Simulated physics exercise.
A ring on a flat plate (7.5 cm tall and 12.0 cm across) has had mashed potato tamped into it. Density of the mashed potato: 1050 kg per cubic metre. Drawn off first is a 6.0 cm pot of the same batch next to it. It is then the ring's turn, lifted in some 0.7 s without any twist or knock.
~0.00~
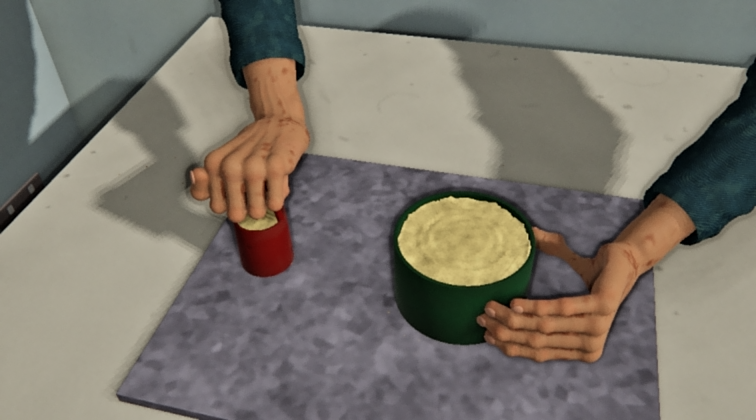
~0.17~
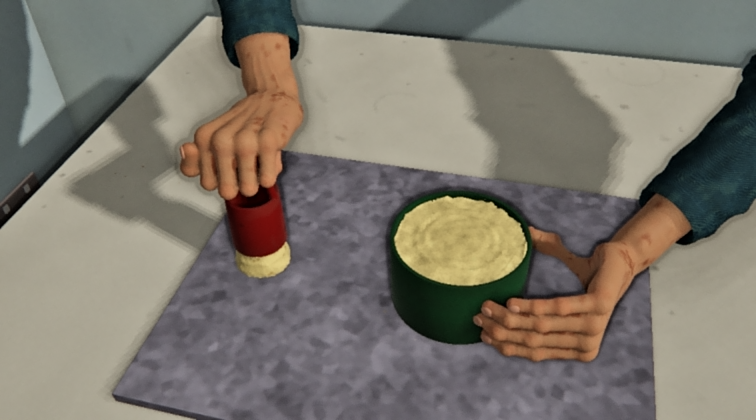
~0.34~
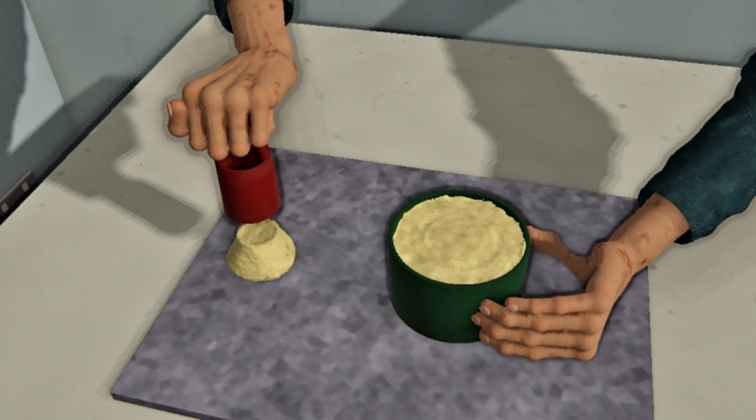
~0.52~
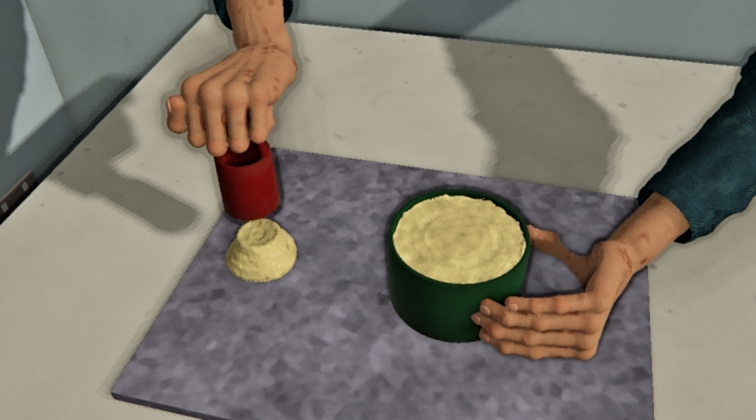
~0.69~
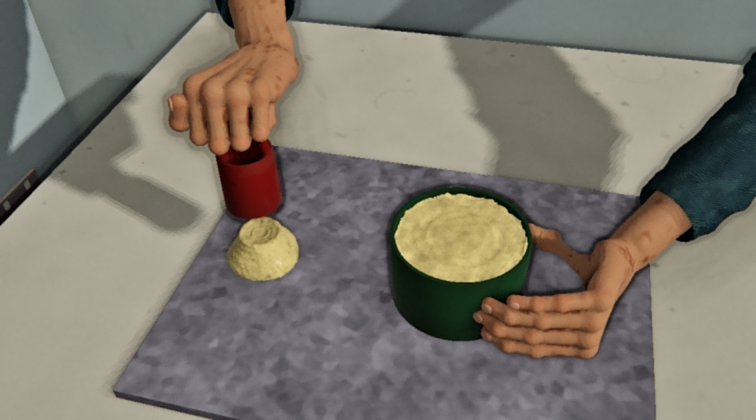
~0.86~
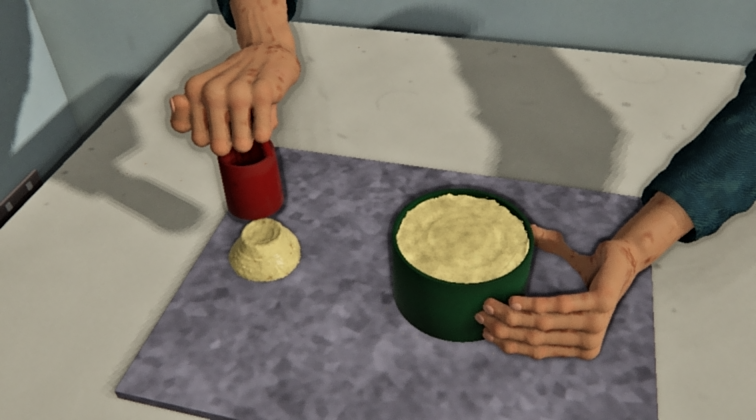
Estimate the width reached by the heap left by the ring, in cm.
Result: Close to 18.8 cm.
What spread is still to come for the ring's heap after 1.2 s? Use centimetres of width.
I'd put it close to 3.0 cm.
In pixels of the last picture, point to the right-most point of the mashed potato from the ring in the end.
That point lies close to (556, 298) in the last picture.
After 1.0 s, the ring is up 1.2 cm; the mashed potato has come down 0.0 cm to 7.5 cm and is 12 cm wide.
After 1.2 s, the ring is up 4.5 cm; the mashed potato has come down 1.7 cm to 5.8 cm and is 16 cm wide.
After 1.4 s, the ring is up 7.9 cm; the mashed potato has come down 2.9 cm to 4.6 cm and is 18 cm wide.
After 1.6 s, the ring is clear; the mashed potato has come down 3.1 cm to 4.4 cm and is 18 cm wide.
After 2.5 s, at rest, the ring is clear; the mashed potato has come down 3.2 cm to 4.3 cm and is 19 cm wide.
